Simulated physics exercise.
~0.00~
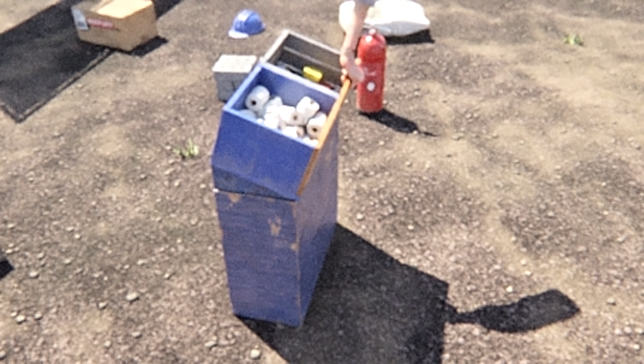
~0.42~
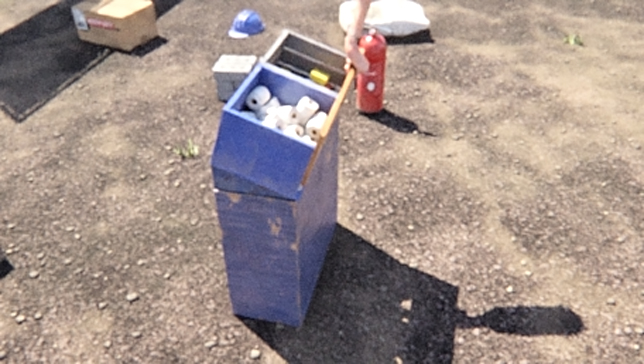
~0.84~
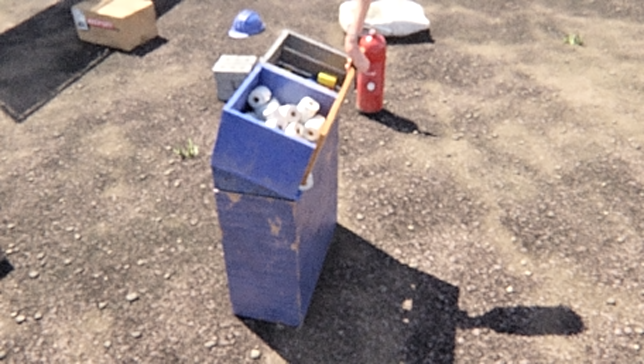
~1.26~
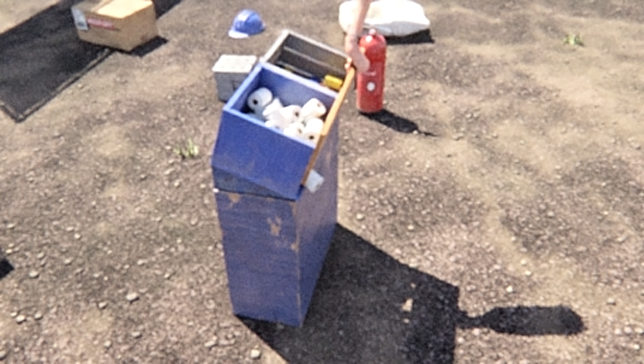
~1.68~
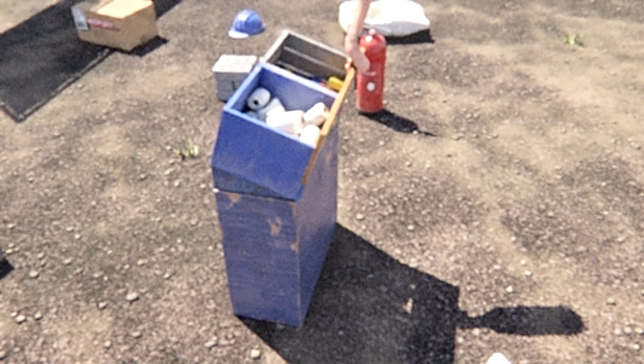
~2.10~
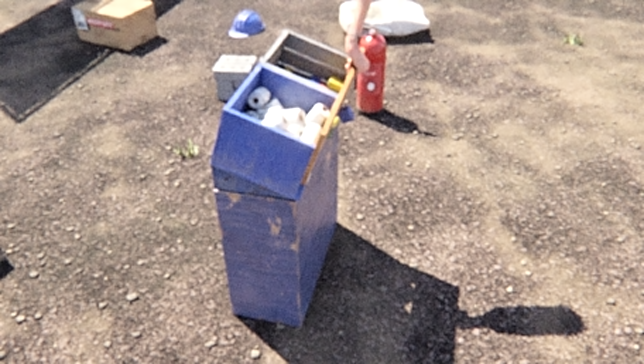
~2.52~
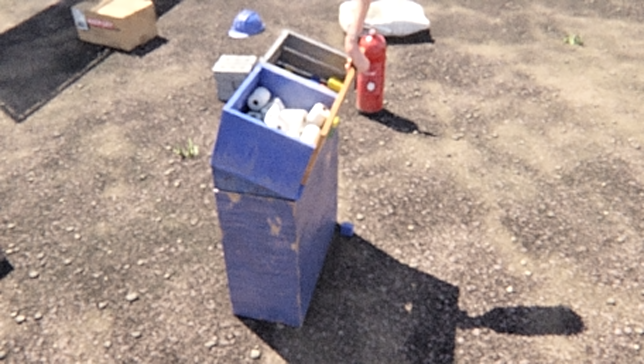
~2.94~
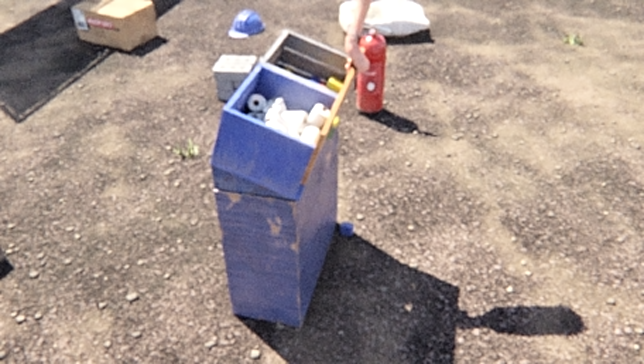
A wooden gate slides up a little, with a hand at its upper edge, on a pair of open bins, one grey and one blue, atop a tall blue stand on sunlit gravel seen from above. Behind them are a cardboard box, a blue hard hat, a grey block, a white sack and a red fire extinguisher. White paper rolls shift towards the gate, and one slips out low on the right and drops to the ground. Another roll leaves the blue bin, then a small blue brick lands beside the stand. The gate stays raised, and most rolls remain inside, lying still.
